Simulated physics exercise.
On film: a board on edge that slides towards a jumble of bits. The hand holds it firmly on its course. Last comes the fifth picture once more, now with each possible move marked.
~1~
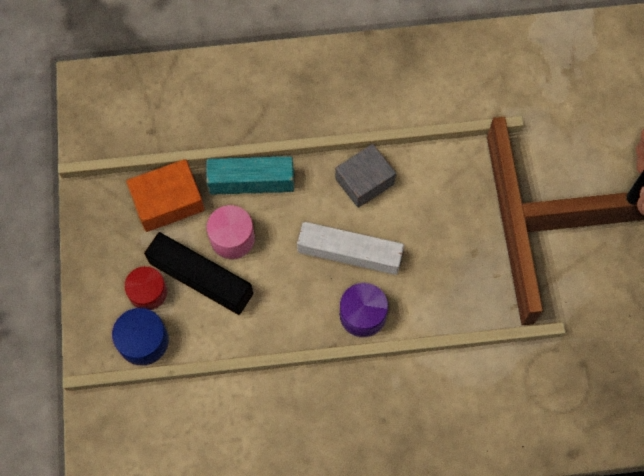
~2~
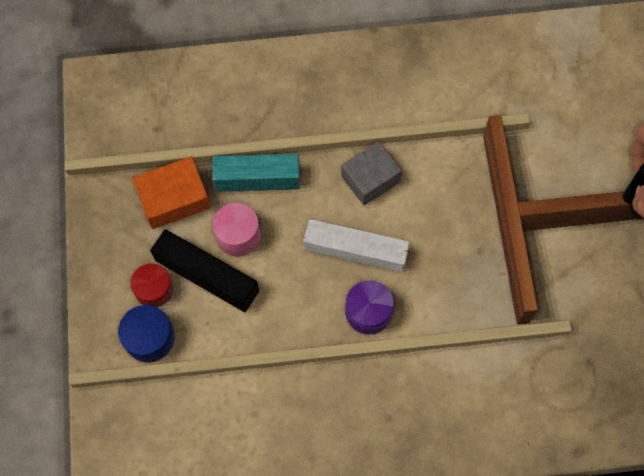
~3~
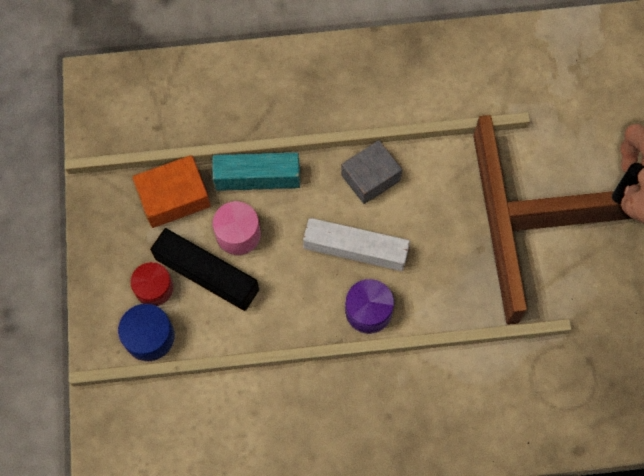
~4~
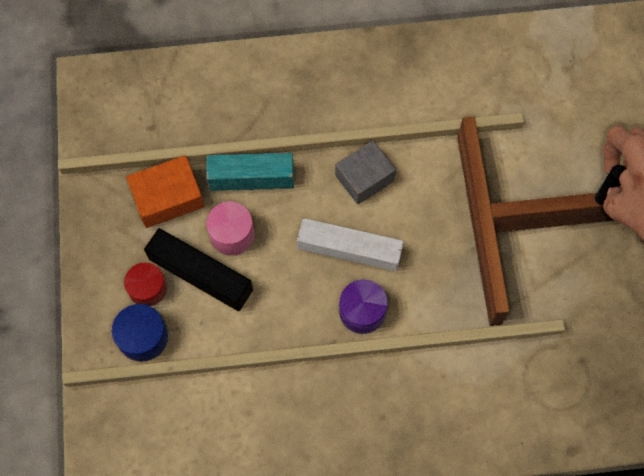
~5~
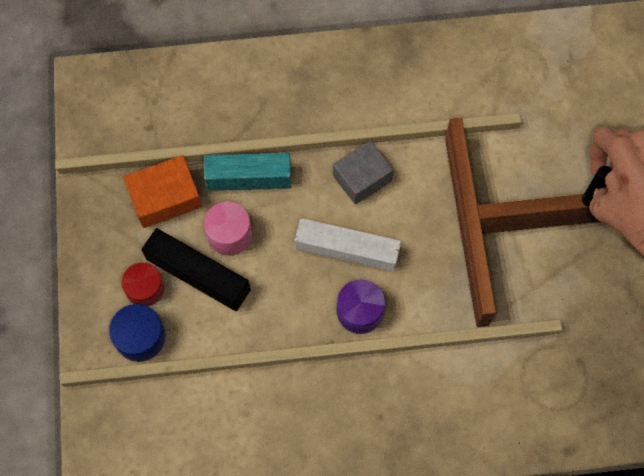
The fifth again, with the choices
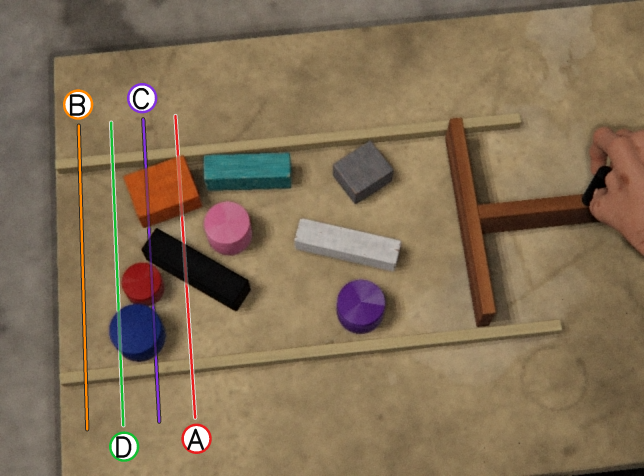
On a worn tan tabletop, a hand slid an upright wooden board by its handle leftward between two thin strips, towards a scatter of coloured blocks and round pieces that stayed still, untouched.
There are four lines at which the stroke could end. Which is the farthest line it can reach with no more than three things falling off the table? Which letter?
No fourth one falls up to C.
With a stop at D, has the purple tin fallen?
No.
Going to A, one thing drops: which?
It is the orange block.
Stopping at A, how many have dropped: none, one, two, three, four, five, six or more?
In all, one.
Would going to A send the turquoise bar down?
By then, no.
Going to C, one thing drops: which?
The orange block.
On the marked copy, A at (185, 259); B at (83, 269); C at (151, 262); D at (117, 266).
Taking C. A third of the way, board (357, 224); grey block (318, 167); purple tin (335, 310).
Two thirds of the way, board (241, 236); orange block (63, 190); red tin (134, 287).
When it is over, board (150, 245); orange block over the edge; turquoise bar (54, 181); one fallen.
As for the rest, A is within the limit but short; B drops seven; D drops five.
